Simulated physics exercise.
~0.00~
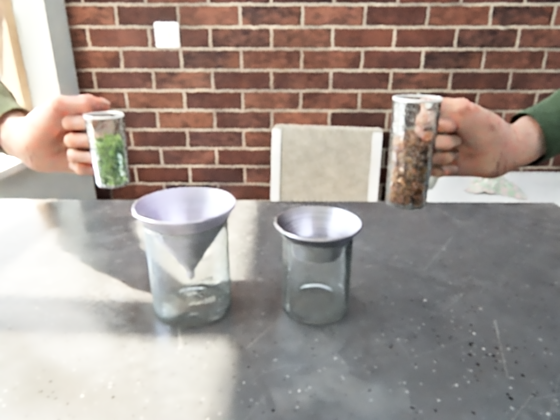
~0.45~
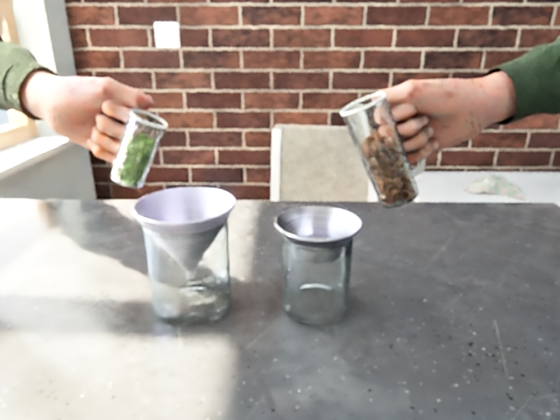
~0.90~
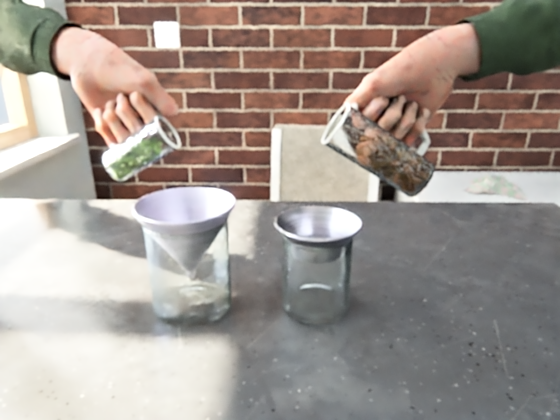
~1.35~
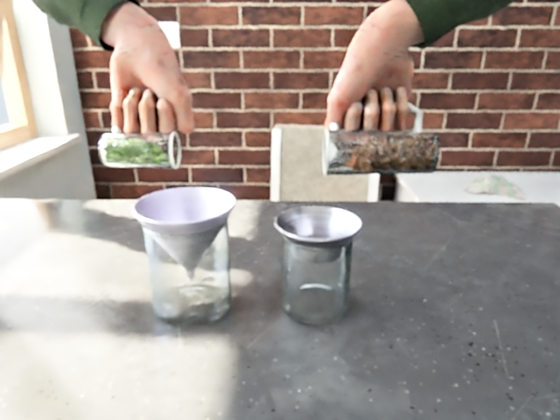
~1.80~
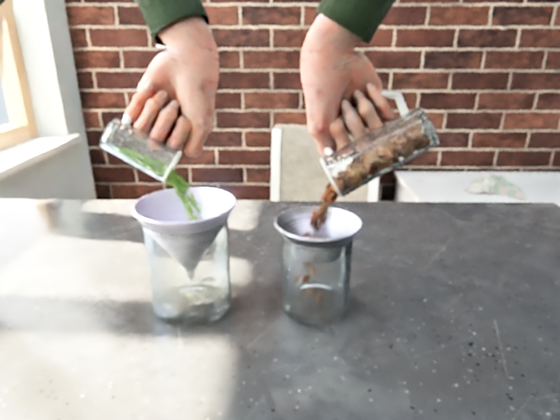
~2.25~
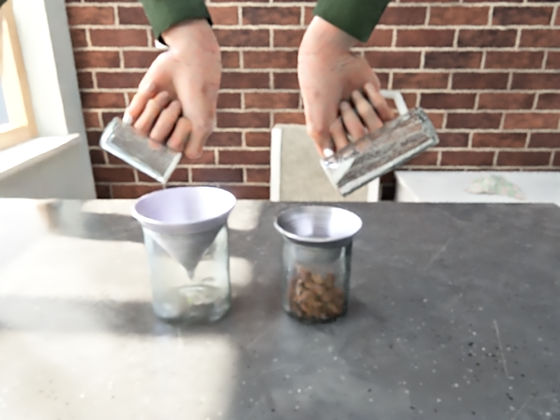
Two hands tip cups over funnels; green bits jam left, brown bits fill the right jar.
